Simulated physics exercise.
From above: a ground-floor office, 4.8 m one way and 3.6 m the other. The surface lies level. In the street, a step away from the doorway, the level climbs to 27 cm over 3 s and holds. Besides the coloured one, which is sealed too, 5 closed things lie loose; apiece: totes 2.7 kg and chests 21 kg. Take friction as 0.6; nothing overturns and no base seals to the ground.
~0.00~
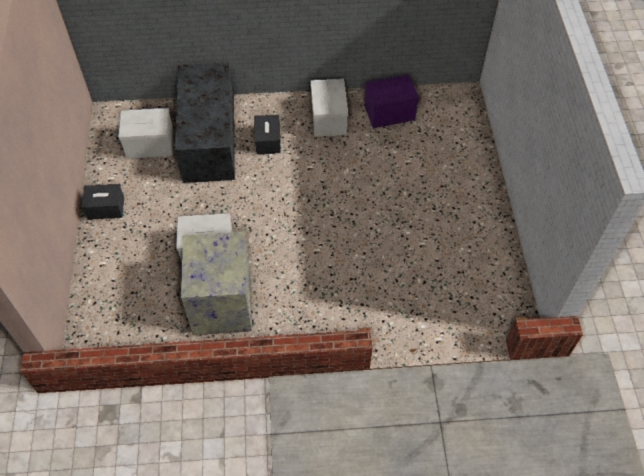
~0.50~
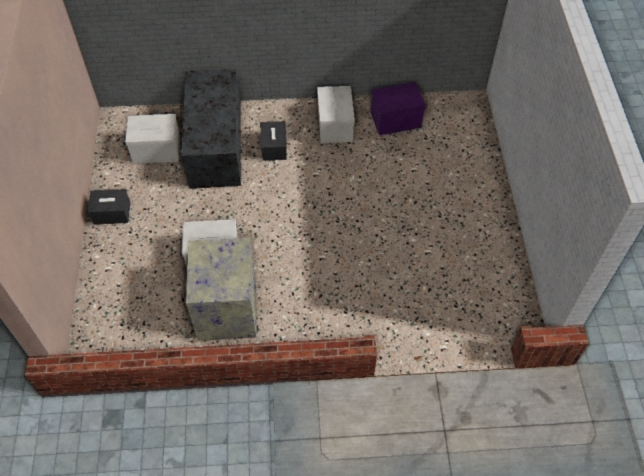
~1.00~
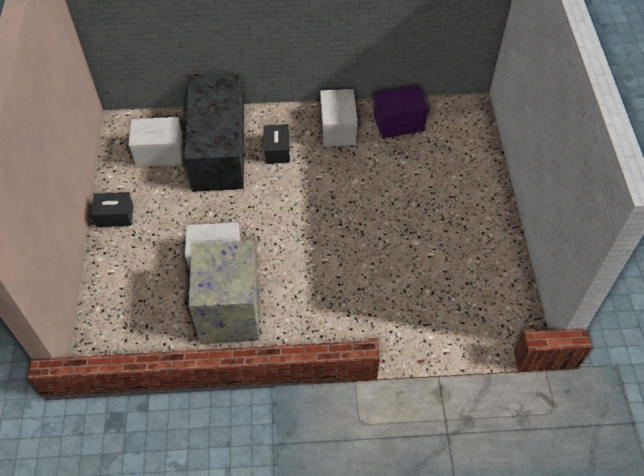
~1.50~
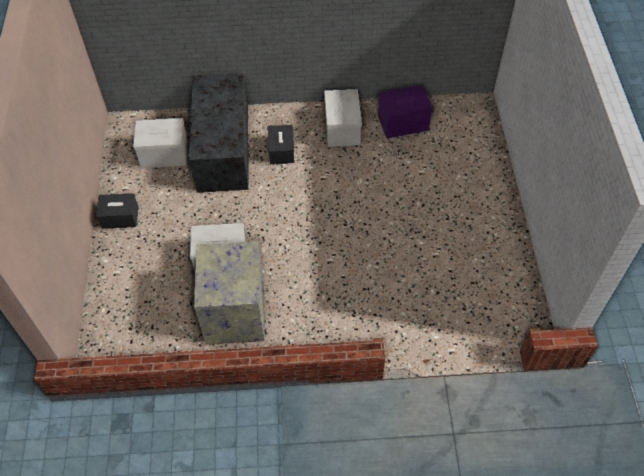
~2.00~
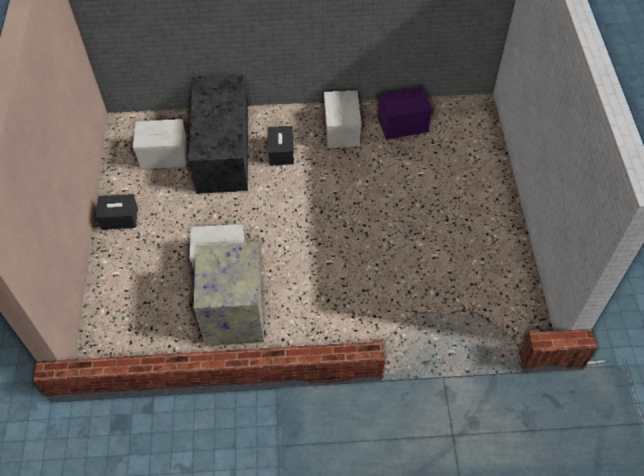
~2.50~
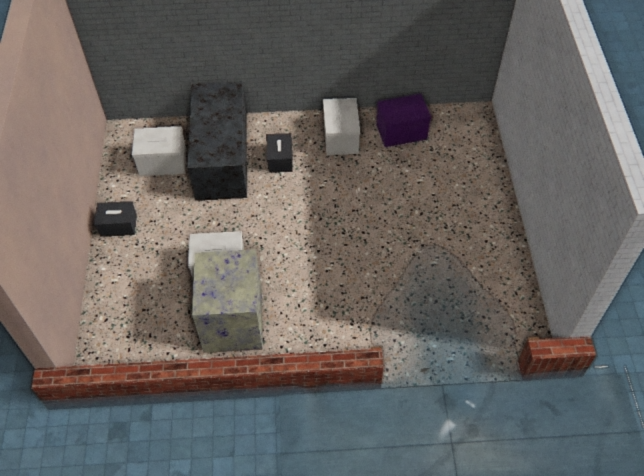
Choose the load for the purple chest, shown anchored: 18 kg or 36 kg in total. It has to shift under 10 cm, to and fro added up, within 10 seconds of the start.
Verdict: Neither load is enough.
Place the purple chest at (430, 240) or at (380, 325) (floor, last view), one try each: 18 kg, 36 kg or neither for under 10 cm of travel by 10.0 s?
In turn: Neither is enough; neither is enough.
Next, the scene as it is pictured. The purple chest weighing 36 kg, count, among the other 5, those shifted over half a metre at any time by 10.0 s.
I count 4.
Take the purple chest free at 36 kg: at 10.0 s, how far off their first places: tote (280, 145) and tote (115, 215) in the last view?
In that order: 150 cm, 60 cm.
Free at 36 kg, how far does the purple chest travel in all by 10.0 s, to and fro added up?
Some 250 cm in all.
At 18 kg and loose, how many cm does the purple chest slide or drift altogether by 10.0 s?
Some 200 cm in all.
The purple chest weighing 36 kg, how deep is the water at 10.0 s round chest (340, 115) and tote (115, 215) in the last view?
About 8 and 6 cm.
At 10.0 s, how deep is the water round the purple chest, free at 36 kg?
About 19 cm.
After 3.5 s the purple chest would be 0 cm from its start with 18 kg and 0 cm from its start with 36 kg; 0 cm of water round it then.
After 4.5 s the purple chest would be 11 cm from its start with 18 kg and 0 cm from its start with 36 kg; 7 cm of water round it then.
After 7.0 s the purple chest would be 70 cm from its start with 18 kg and 51 cm from its start with 36 kg; 17 cm of water round it then.
After 10.0 s the purple chest would be 165 cm from its start with 18 kg and 177 cm from its start with 36 kg; 19 cm of water round it then.
